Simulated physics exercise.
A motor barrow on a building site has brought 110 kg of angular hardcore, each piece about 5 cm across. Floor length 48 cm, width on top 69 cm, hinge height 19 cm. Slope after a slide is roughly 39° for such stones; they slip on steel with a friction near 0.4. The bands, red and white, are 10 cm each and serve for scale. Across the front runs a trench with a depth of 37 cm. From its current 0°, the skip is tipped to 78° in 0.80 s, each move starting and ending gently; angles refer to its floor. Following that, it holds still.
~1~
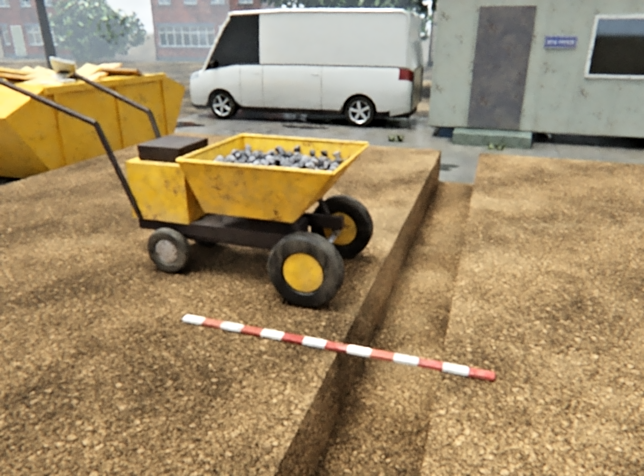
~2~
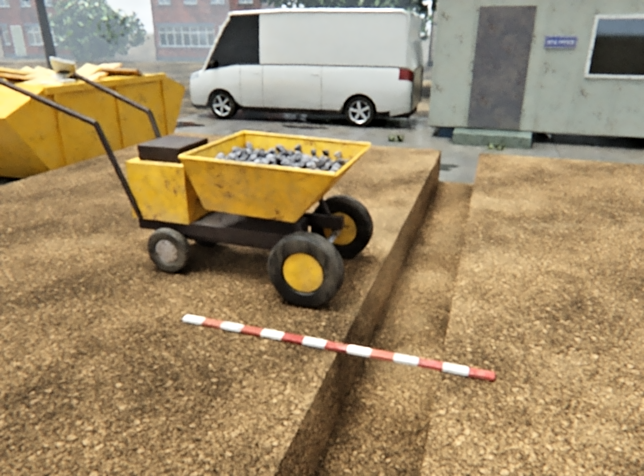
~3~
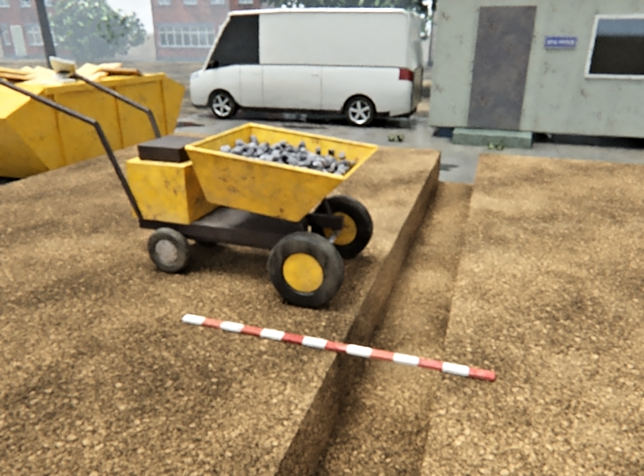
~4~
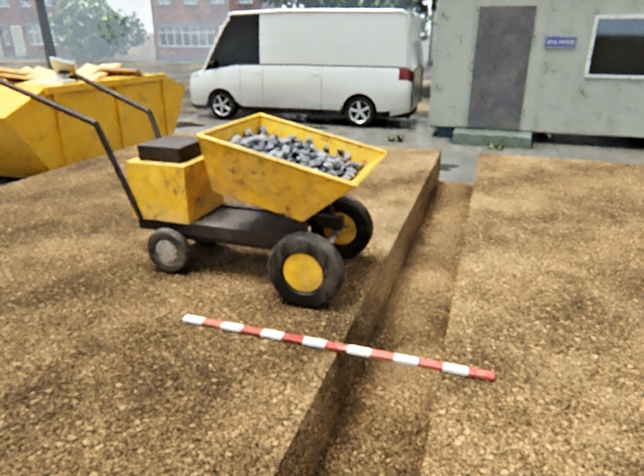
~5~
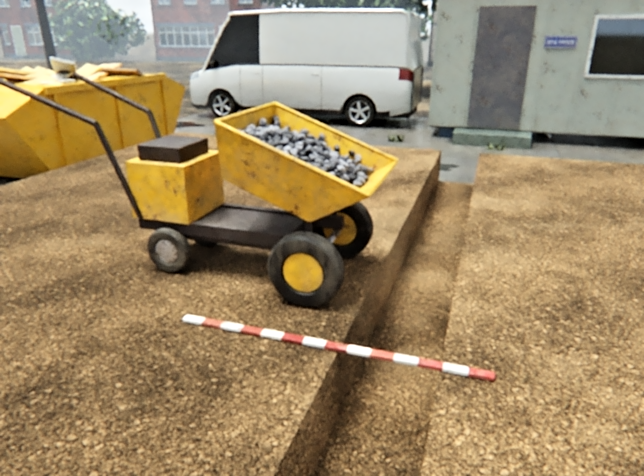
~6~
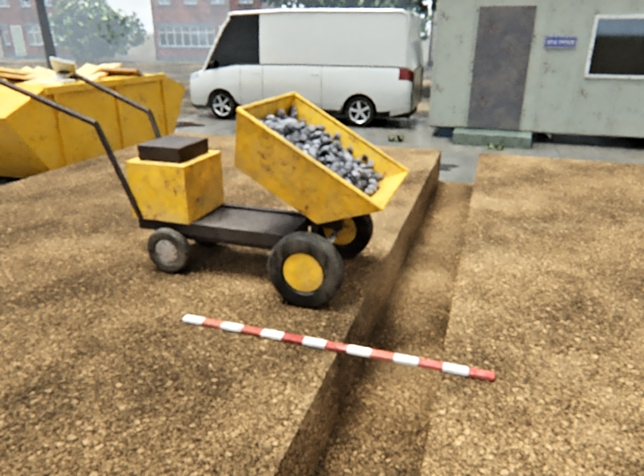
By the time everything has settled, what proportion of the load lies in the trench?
About 53 percent of the load.
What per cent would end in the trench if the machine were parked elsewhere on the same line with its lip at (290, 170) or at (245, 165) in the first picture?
First place: Near 95%; second place: Near 80%.
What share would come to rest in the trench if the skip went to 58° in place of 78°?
About 20 per cent would end up in the trench.
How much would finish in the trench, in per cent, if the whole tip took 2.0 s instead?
Near 75 per cent.
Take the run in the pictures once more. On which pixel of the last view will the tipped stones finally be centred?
At about pixel (445, 332) in the last view.
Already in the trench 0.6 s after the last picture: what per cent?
At that moment: Approx. 20 %.
Then, 0.3 s after the last picture the floor is at 66°, 100 % in the skip; the foremost stones are at (409, 241).
Then, 0.6 s after the last picture the floor is at 78°, 56 % in the skip, 19 % in the trench, 25 % past the trench; the foremost stones are at (504, 313).
Then, 0.9 s after the last picture the floor is at 78°, 11 % in the skip, 41 % in the trench, 48 % past the trench; the foremost stones are past the picture's edge.
Then, 2.9 s after the last picture the floor is at 78°, 0 % in the skip, 53 % in the trench, 47 % past the trench; the foremost stones are past the picture's edge.
